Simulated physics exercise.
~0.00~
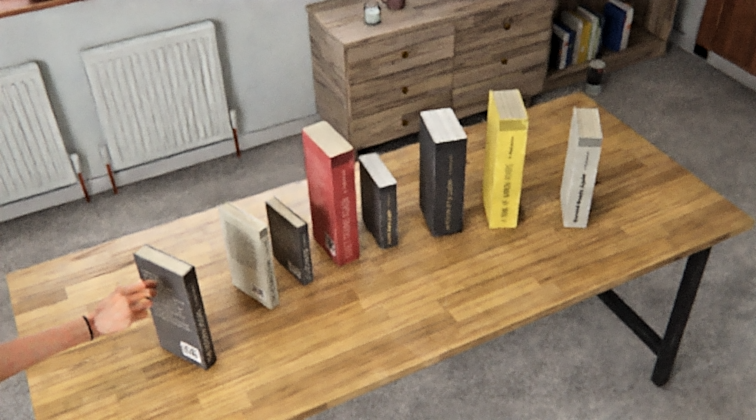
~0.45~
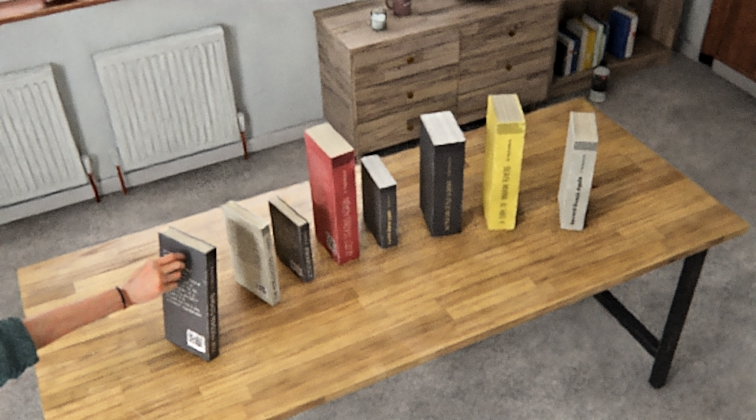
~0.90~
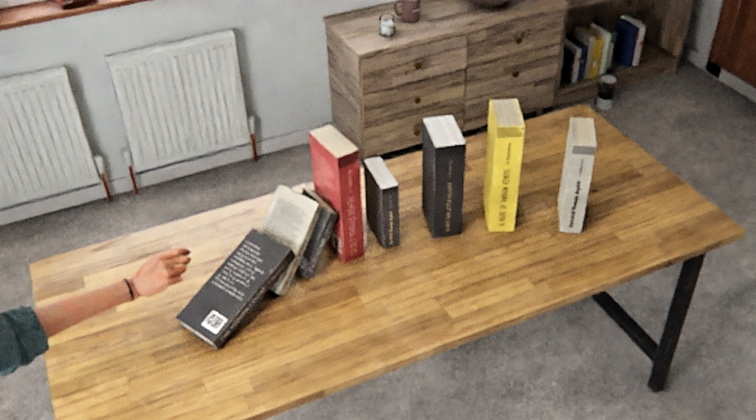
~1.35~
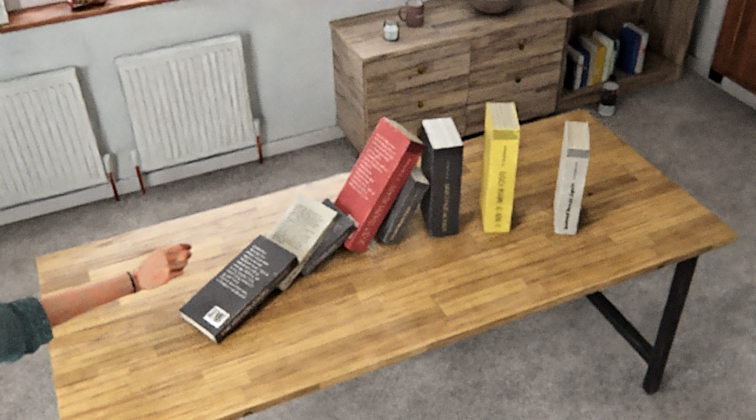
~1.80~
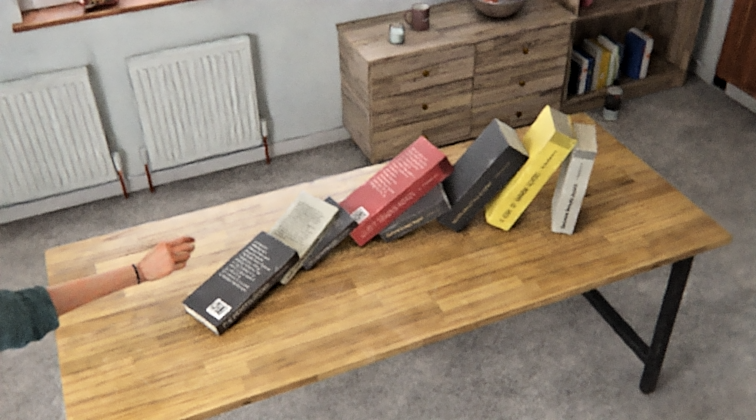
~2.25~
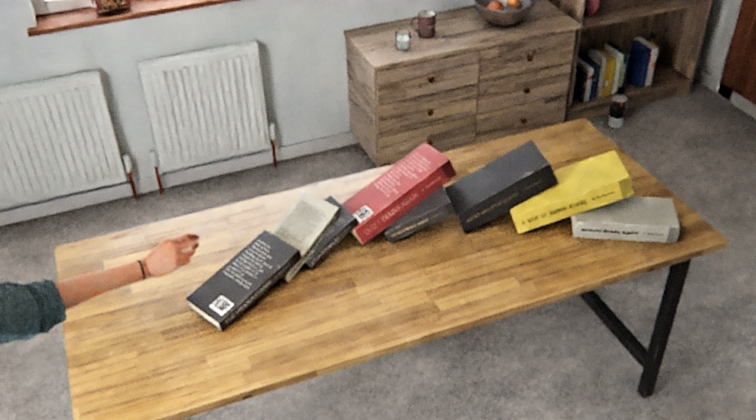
A row of eight books standing on a wooden table toppled like dominoes after a hand pushed the dark one at the left end, the fall running rightward through the red and yellow books until every one lay over or leaned on its neighbor.
